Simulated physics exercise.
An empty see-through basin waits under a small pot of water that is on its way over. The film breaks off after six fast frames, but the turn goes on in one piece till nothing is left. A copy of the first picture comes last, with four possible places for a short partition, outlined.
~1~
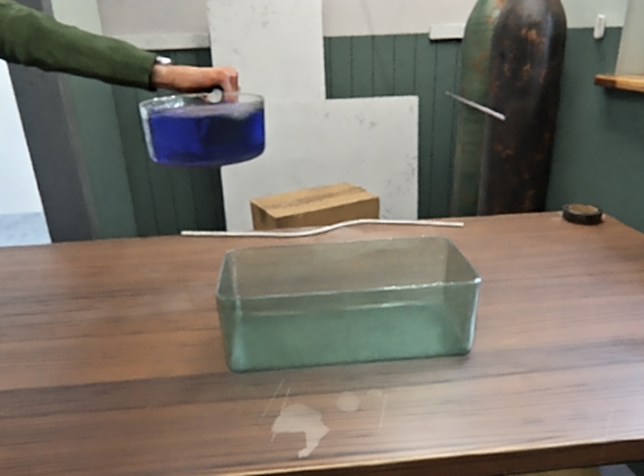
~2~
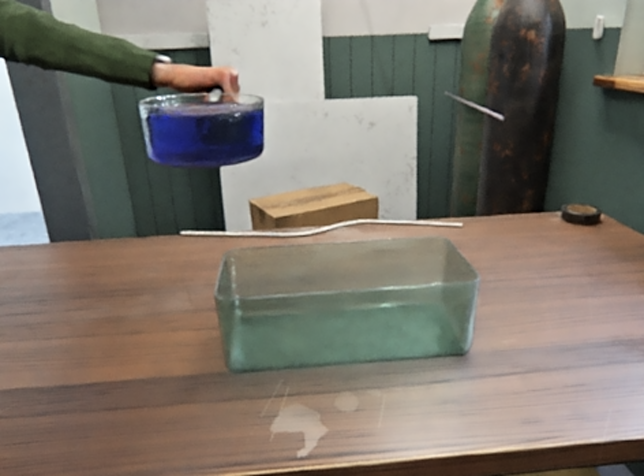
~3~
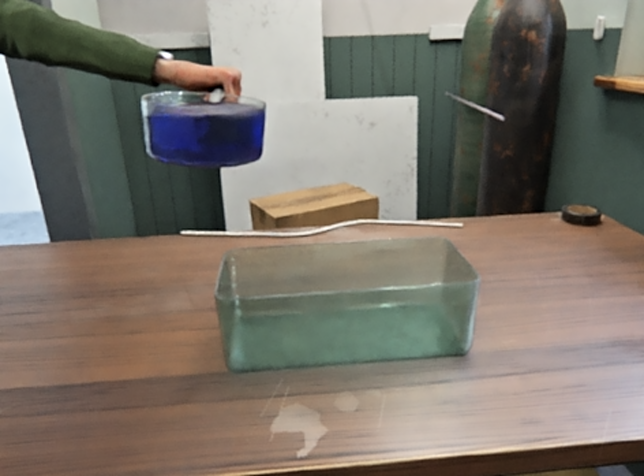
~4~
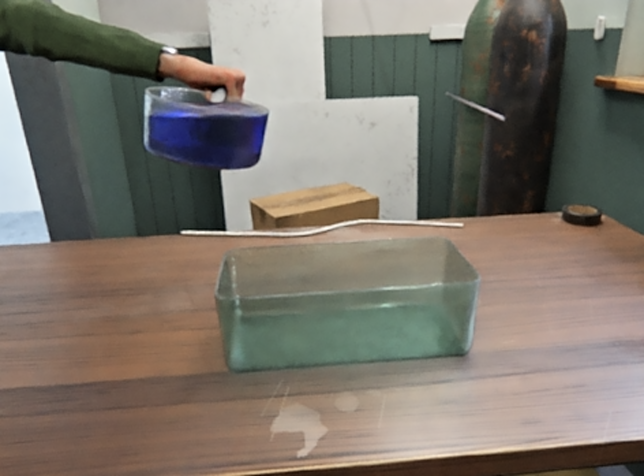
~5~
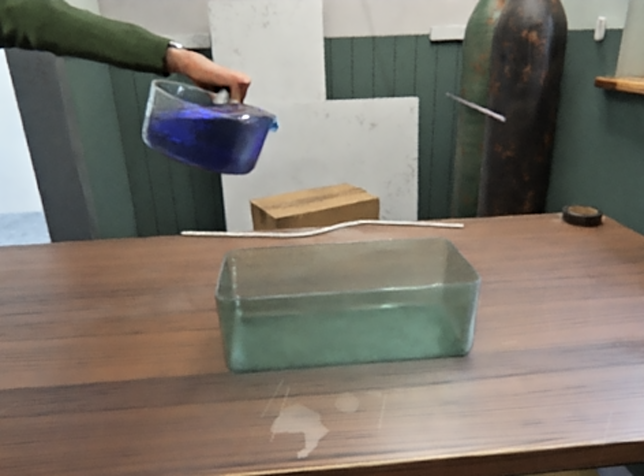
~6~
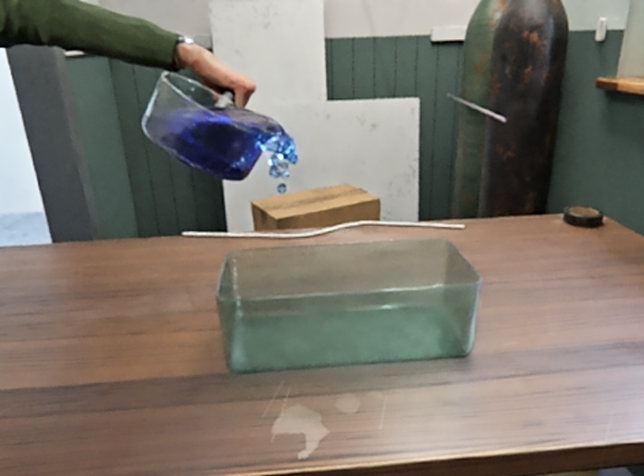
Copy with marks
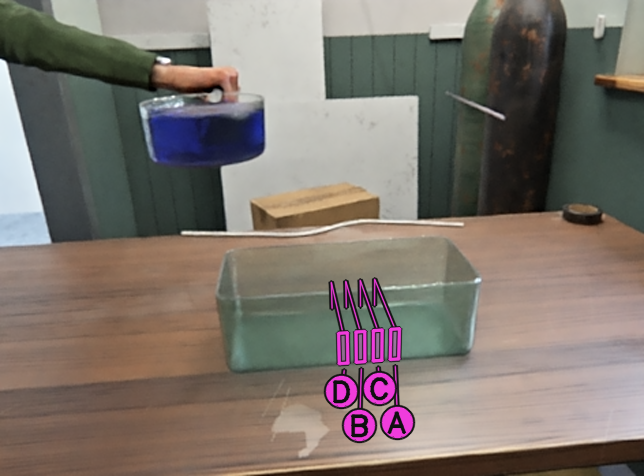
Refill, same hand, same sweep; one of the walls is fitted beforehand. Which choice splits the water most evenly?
Choose D.
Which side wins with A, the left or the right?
More ends on the left.
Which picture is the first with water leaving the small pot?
Picture 5.
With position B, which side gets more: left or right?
More ends on the left.
In magenta, A at (395, 365); B at (361, 368); C at (378, 367); D at (344, 370).
If A is chosen, about 93 % ends left of the wall and 6 % right of it.
If B is chosen, about 73 % ends left of the wall and 24 % right of it; 3 % is lost outside.
If C is chosen, about 95 % ends left of the wall and 3 % right of it.
If D is chosen, about 46 % ends left of the wall and 52 % right of it.
